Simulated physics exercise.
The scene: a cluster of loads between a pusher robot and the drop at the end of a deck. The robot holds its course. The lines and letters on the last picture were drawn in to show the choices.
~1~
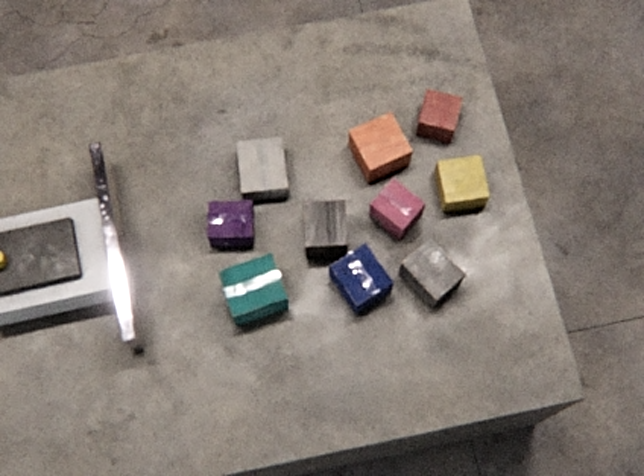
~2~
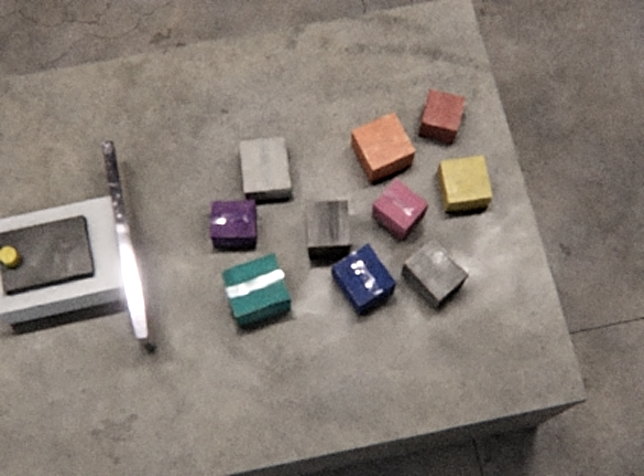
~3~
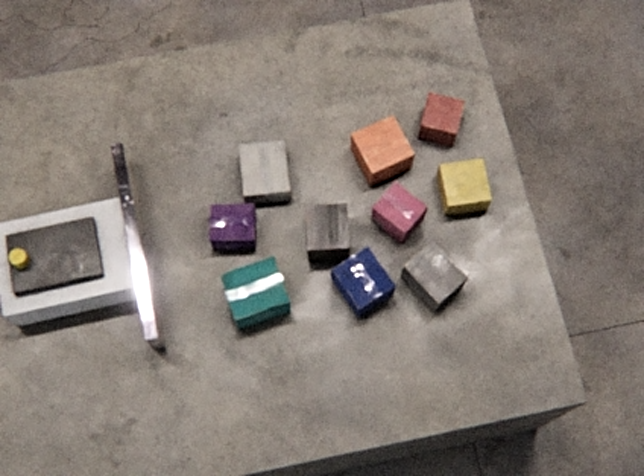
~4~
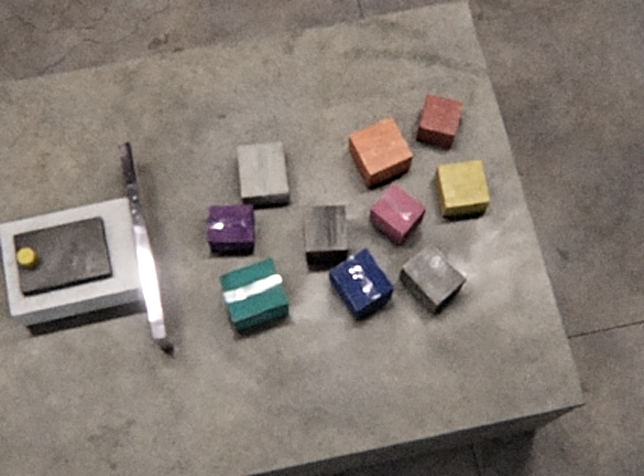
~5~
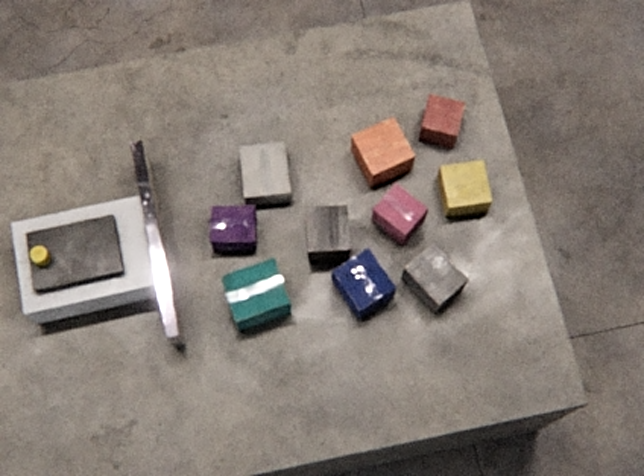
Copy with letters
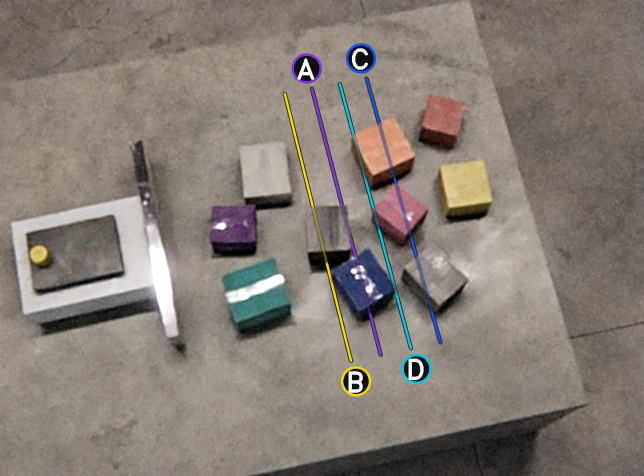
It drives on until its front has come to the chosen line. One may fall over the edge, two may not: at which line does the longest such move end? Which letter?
The farthest such stop is C.
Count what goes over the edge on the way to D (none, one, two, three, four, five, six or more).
By then, none.
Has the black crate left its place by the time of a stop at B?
Yes.
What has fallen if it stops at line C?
It is the yellow crate.
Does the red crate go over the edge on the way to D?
No.
On the marked copy, A at (345, 216); B at (316, 221); C at (402, 205); D at (374, 210).
With C. Early on, robot (173, 233); turquoise parcel (295, 288); purple box (273, 219).
Further on, robot (264, 216); yellow crate (479, 187); grey crate (477, 269).
At the end, robot (331, 203); yellow crate over the edge; grey crate (542, 256); one fallen.
As for the rest, A is within the limit but short; B is within the limit but short; D is within the limit but short.
